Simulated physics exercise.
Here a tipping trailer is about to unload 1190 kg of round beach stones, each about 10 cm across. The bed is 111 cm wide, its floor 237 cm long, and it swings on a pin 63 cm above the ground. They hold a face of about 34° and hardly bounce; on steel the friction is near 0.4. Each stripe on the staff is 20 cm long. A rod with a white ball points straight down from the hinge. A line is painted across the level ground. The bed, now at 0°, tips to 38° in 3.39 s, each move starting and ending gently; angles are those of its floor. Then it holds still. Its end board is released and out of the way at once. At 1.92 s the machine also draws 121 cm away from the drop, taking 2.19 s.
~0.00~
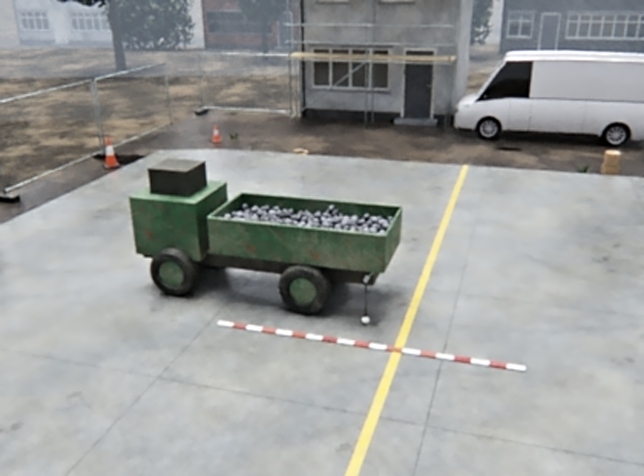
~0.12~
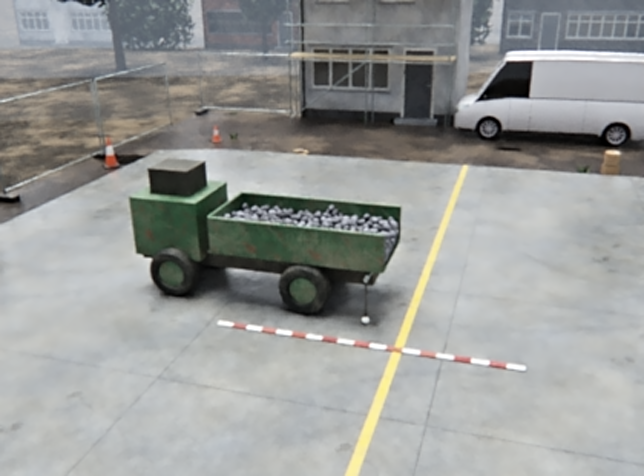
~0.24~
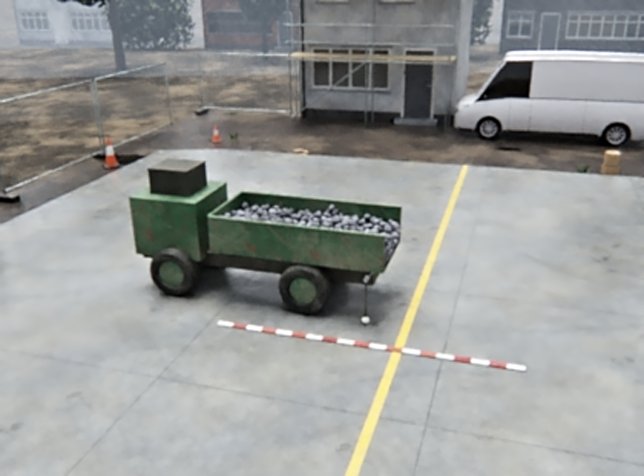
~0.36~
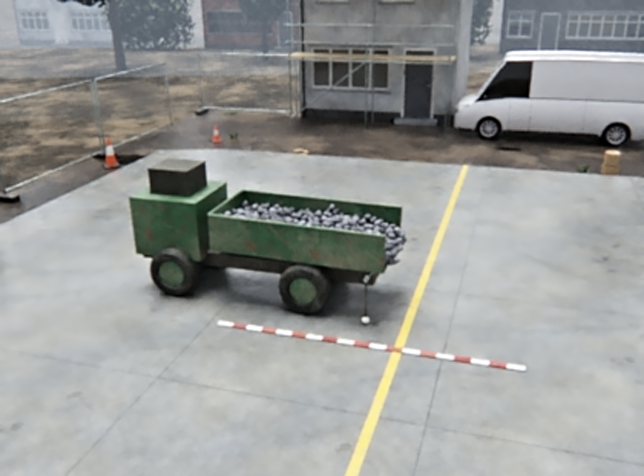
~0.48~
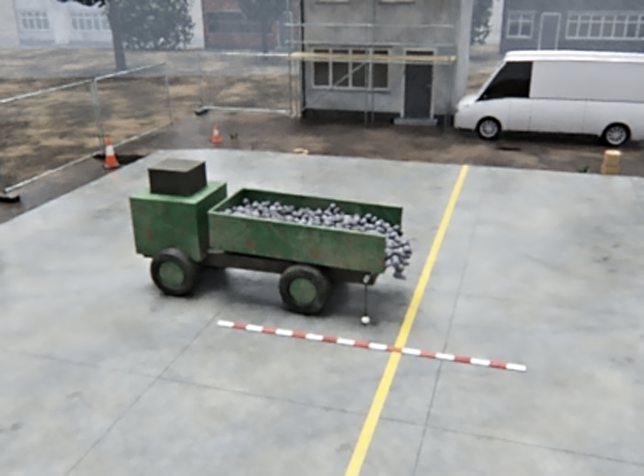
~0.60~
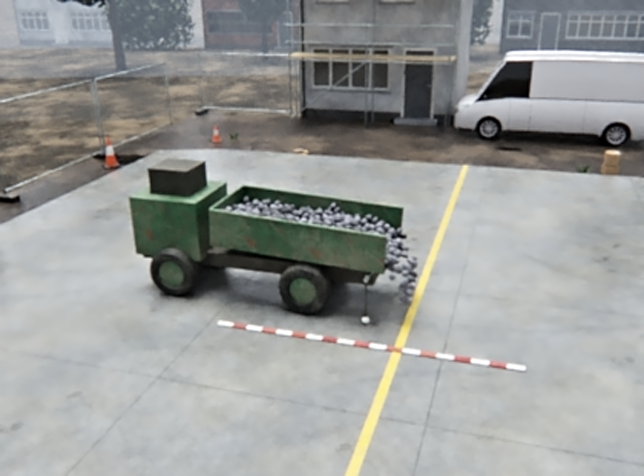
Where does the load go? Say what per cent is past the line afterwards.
Close to 45 in a hundred.
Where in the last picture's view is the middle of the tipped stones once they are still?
Around (409, 300).
After 2.5 s the floor is at 32°; 49 % in the bed, 24 % short of the line, 27 % past the line; the foremost stones are at (488, 313).
After 3.5 s the floor is at 38°; 0 % in the bed, 55 % short of the line, 45 % past the line; the foremost stones are at (513, 328).
After 4.6 s the floor is at 38°; 0 % in the bed, 55 % short of the line, 45 % past the line; the foremost stones are at (514, 320).
After 7.5 s the floor is at 38°; 0 % in the bed, 55 % short of the line, 45 % past the line; the foremost stones are at (514, 320).
